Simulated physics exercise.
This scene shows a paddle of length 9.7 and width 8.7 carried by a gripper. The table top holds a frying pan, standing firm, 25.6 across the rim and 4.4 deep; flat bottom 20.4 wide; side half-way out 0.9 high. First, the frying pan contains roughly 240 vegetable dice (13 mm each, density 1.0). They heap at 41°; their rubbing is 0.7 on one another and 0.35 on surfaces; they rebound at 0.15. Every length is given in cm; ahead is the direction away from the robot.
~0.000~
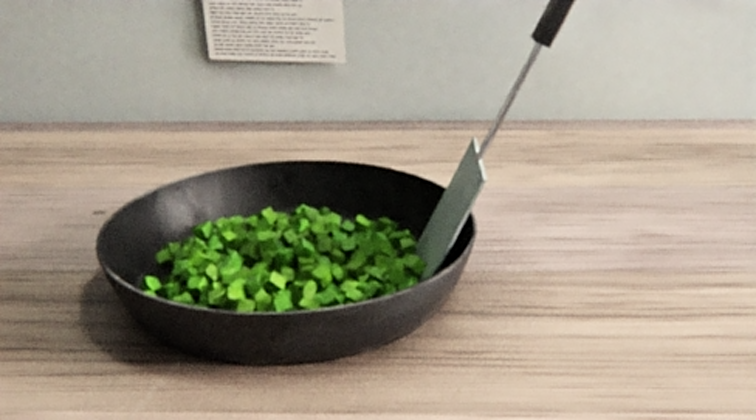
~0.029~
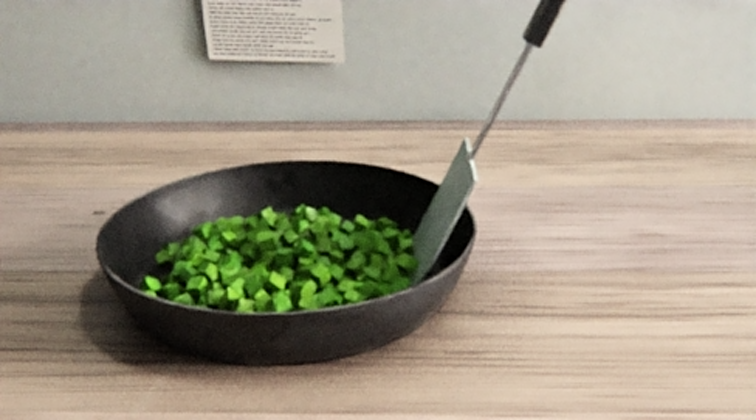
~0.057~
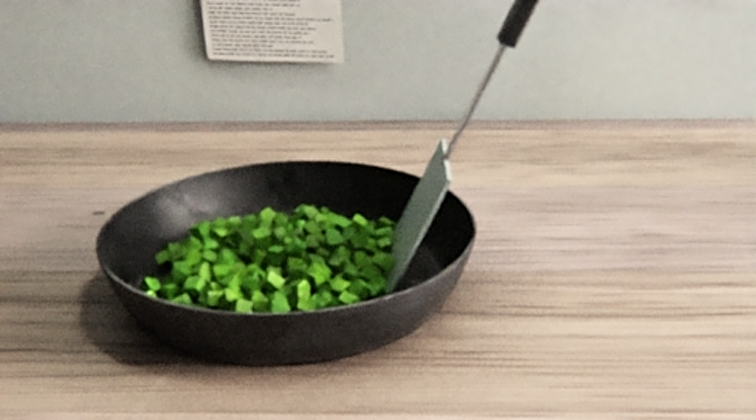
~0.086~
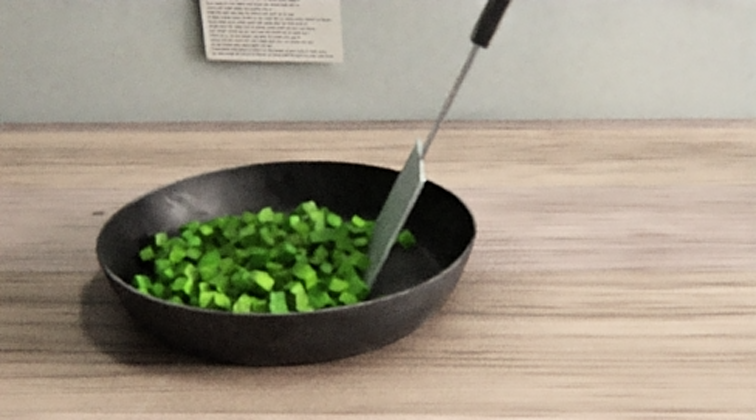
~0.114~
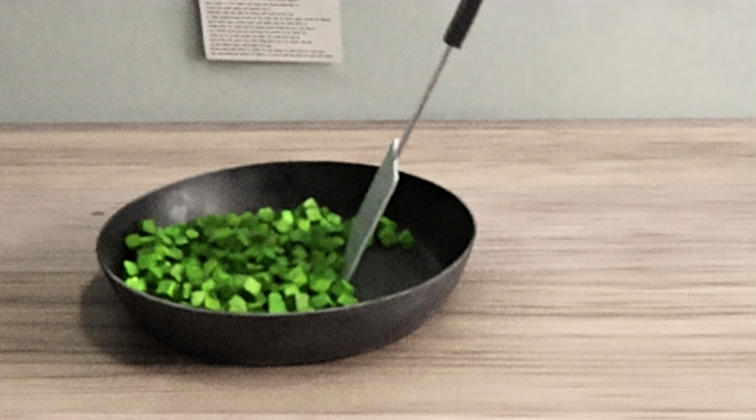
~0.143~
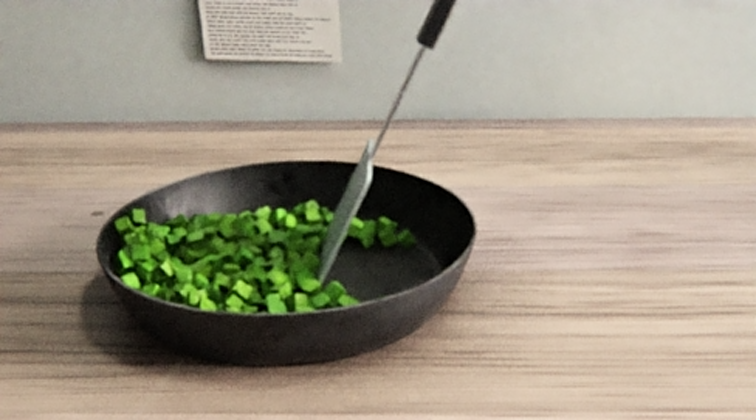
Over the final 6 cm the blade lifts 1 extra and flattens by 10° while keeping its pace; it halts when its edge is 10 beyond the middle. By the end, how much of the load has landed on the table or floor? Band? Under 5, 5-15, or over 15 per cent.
Over 15 per cent.
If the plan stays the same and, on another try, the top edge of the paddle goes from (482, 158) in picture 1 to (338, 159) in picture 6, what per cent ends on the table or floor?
30 %.
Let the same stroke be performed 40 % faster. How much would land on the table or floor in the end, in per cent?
About 30 in a hundred.
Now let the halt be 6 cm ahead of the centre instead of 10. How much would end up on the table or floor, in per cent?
About 0 %.
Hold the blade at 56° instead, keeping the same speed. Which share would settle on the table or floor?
Result, estimated: 10 %.
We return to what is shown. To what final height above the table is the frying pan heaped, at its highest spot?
6.0 cm.
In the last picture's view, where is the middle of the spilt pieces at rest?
Resting centre: About (67, 270).
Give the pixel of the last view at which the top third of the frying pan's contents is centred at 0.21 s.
At about (160, 247).
By 0.21 s, sloping 65°, highest piece 6 above the table; 236 in the frying pan.
By 0.28 s, sloping 60°, highest piece 7 above the table; 231 in the frying pan, 5 on the blade or in flight.
By 0.52 s, sloping 55°, highest piece 12 above the table; 185 in the frying pan, 48 on the table or floor, 3 on the blade or in flight.
By 1.57 s, sloping 55°, highest piece 6 above the table; 181 in the frying pan, 55 on the table or floor.
Final count, 181 in the frying pan, 55 on the table or floor. That is 23 % on the table or floor.
